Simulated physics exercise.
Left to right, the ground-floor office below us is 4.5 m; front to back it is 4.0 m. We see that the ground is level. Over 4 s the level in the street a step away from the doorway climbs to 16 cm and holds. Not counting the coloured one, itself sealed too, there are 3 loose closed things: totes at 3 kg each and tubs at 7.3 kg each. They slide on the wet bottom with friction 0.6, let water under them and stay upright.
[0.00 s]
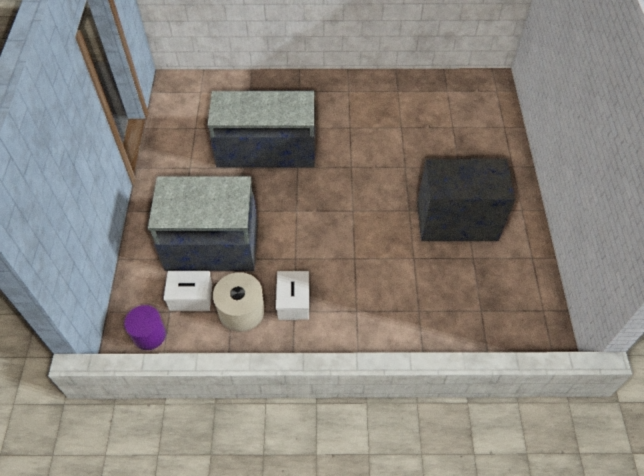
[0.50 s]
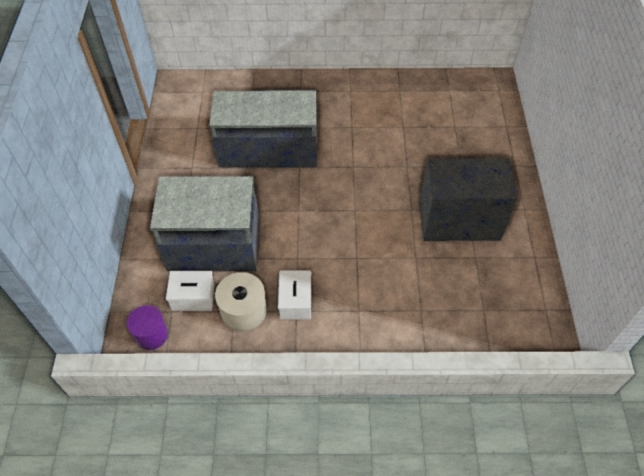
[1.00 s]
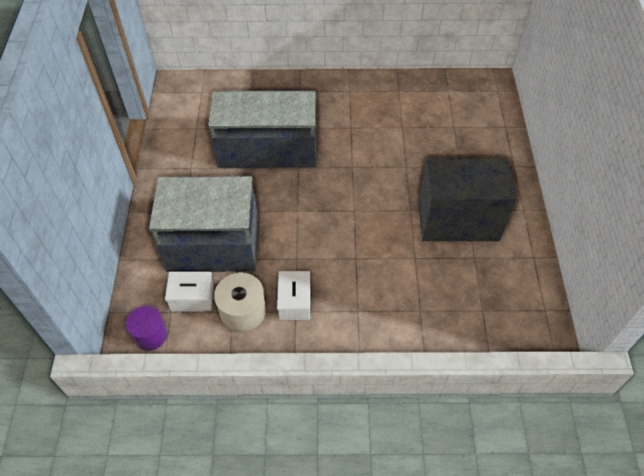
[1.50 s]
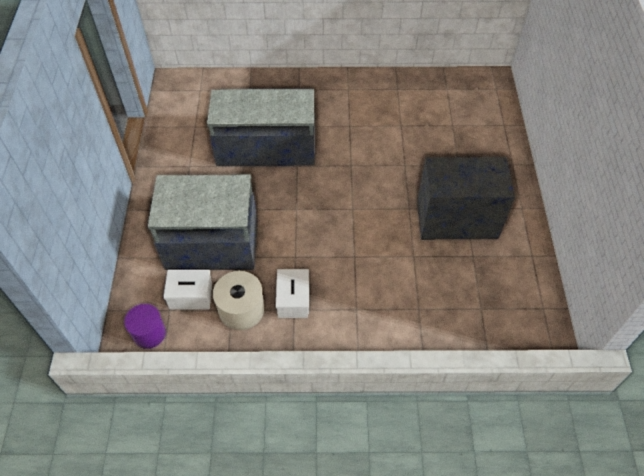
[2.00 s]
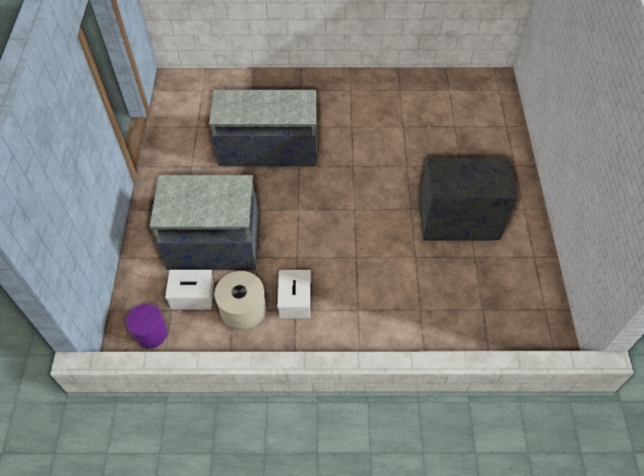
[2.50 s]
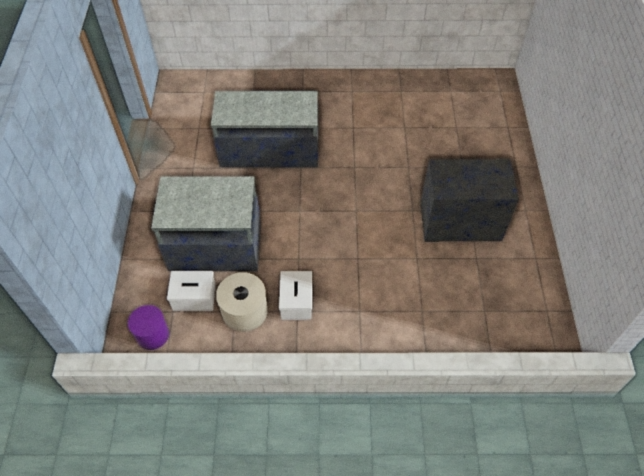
Greenish water spreads over the tiled ground outside a ground-floor office seen from above, then a small patch appears inside by the doorway at left, while the purple pail, pale containers, and dark furniture stay in place.
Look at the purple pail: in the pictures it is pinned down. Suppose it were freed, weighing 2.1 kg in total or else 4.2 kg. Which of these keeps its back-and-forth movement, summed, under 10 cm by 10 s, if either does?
2.1 kg already does.
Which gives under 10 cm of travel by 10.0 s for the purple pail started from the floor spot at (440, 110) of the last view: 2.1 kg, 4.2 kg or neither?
Short answer: Heavier load only.
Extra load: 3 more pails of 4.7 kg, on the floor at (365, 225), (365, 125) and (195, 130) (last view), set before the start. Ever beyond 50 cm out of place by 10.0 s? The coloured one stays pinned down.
One by one: Not far enough, not far enough and too far.
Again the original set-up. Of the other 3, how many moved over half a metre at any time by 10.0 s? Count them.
The total is 0.
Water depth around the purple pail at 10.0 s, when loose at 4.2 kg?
Close to 1 cm deep.
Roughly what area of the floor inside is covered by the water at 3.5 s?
Flooded: Near 1.5 m2.
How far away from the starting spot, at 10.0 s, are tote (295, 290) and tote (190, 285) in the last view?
First 0 cm, then 0 cm.
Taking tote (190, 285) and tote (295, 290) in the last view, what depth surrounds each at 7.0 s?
Depths: Near 0 cm, then near 0 cm.
After 3.5 s the purple pail would be 0 cm from its start with 2.1 kg and 0 cm from its start with 4.2 kg; 0 cm of water round it then.
After 4.5 s the purple pail would be 0 cm from its start with 2.1 kg and 0 cm from its start with 4.2 kg; 0 cm of water round it then.
After 7.0 s the purple pail would be 0 cm from its start with 2.1 kg and 0 cm from its start with 4.2 kg; 0 cm of water round it then.
After 10.0 s the purple pail would be 0 cm from its start with 2.1 kg and 0 cm from its start with 4.2 kg; 1 cm of water round it then.
